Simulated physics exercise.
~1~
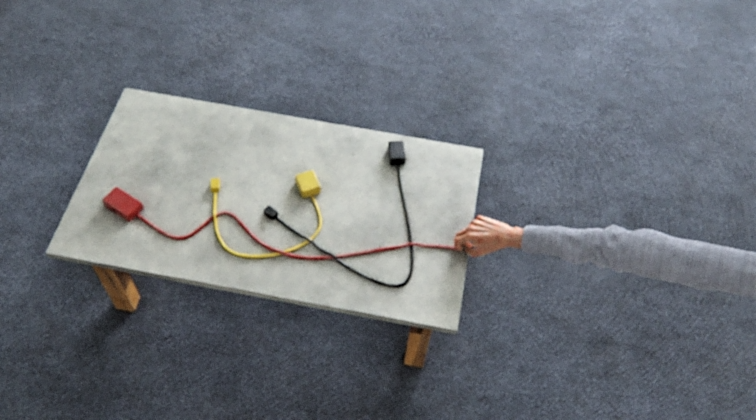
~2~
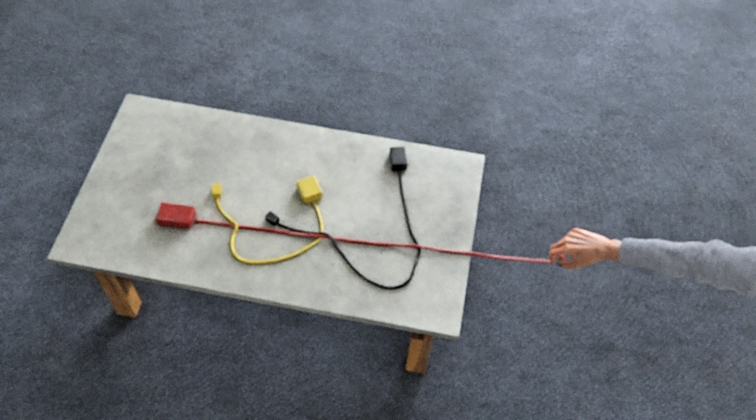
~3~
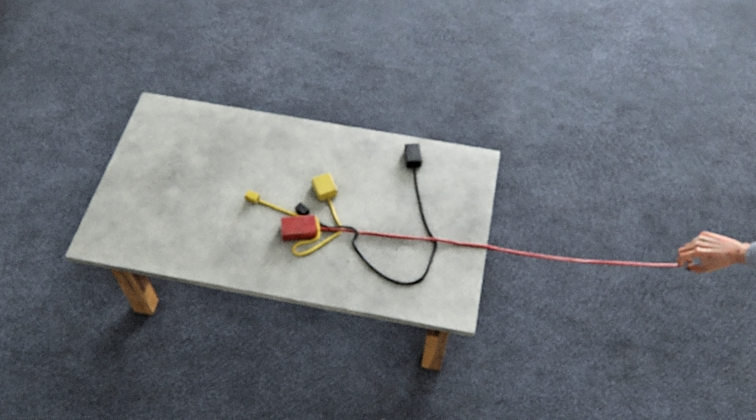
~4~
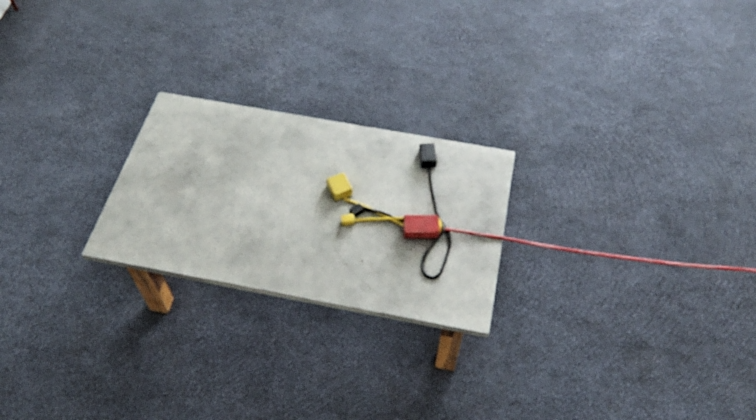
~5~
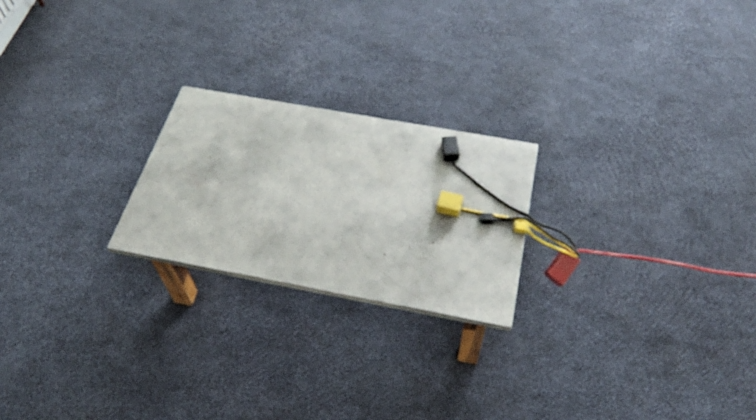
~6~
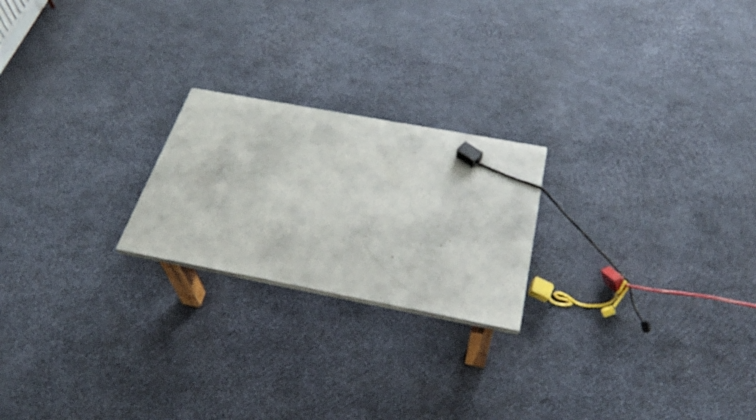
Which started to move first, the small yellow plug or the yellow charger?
The small yellow plug started to move first, drawn along to the right by the tangle. The yellow charger stayed where it was until later, when it was dragged toward the right edge.
On a grey tabletop with three tangled leads, a hand pulled the red one off to the right, its charger snagging the yellow and black leads. The red charger, whole yellow lead and black plug went over the edge, while the black charger stayed on top.
